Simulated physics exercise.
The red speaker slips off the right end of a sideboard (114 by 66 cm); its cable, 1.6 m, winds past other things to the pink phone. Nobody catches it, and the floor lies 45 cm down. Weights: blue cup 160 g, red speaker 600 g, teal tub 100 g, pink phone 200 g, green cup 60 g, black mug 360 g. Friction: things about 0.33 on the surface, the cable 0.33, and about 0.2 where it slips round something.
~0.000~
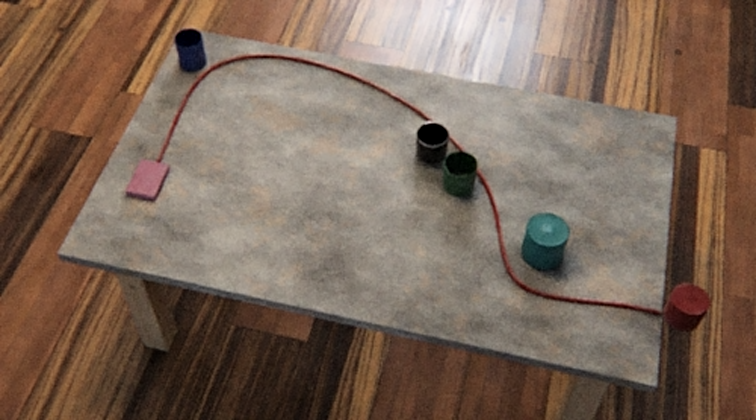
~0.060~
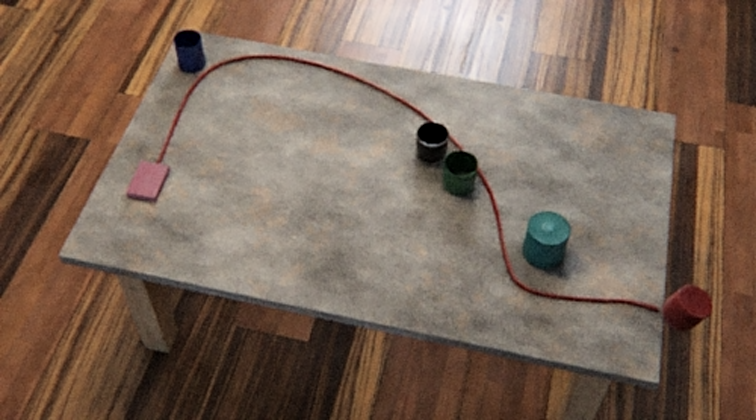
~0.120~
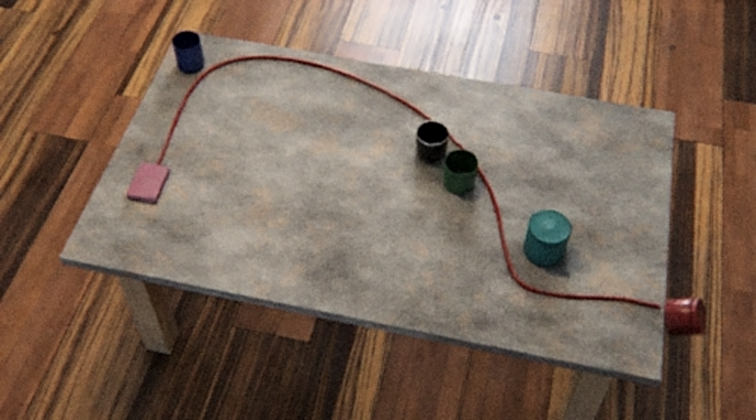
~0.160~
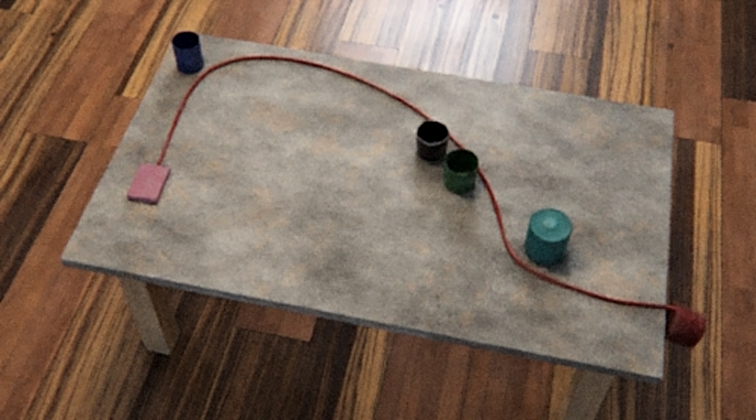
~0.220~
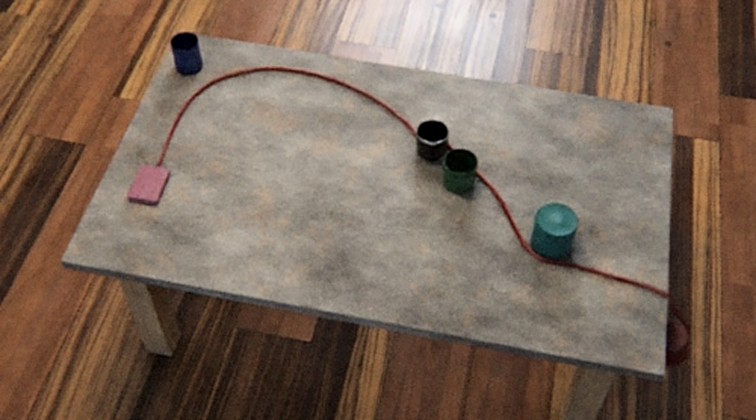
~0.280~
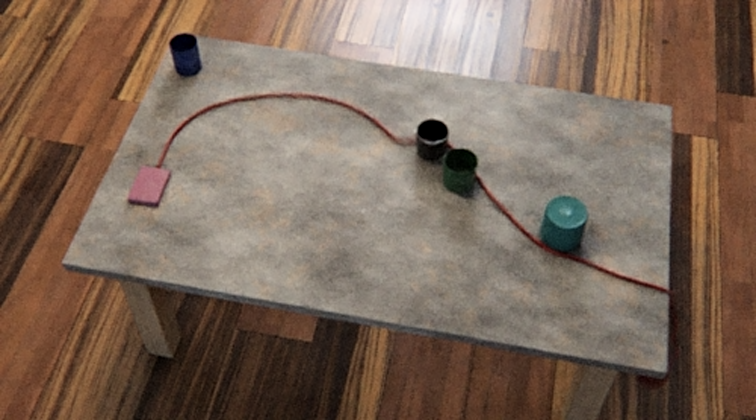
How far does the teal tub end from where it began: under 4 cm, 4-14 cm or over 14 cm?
Result: Teal tub moves a moderate way.
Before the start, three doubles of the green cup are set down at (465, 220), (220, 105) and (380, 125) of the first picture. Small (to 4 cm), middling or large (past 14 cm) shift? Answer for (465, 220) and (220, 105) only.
In turn: Small, large.
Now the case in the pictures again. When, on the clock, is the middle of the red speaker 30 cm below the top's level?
About: 0.32 s.
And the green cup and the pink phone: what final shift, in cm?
About: Green cup 0 cm, pink phone 4 cm.
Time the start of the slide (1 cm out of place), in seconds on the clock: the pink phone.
About: Pink phone 0.42 s.
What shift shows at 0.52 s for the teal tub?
Teal tub 8 cm.
At 0.5 s, the cable's tail end at (188, 181); teal tub 9 cm off its start, pink phone 3 cm off its start, red speaker over the edge.
At 0.7 s, the cable's tail end at (189, 182); teal tub 9 cm off its start, pink phone 4 cm off its start, red speaker over the edge.
At 1.0 s, the cable's tail end at (189, 182); teal tub 9 cm off its start at (585, 198), pink phone 4 cm off its start at (166, 186), red speaker over the edge.
At 1.2 s, the cable's tail end at (189, 182); teal tub 9 cm off its start, pink phone 4 cm off its start, red speaker over the edge.
At 2.4 s, the cable's tail end at (189, 182); teal tub 9 cm off its start at (585, 198), pink phone 4 cm off its start at (166, 186), red speaker over the edge.
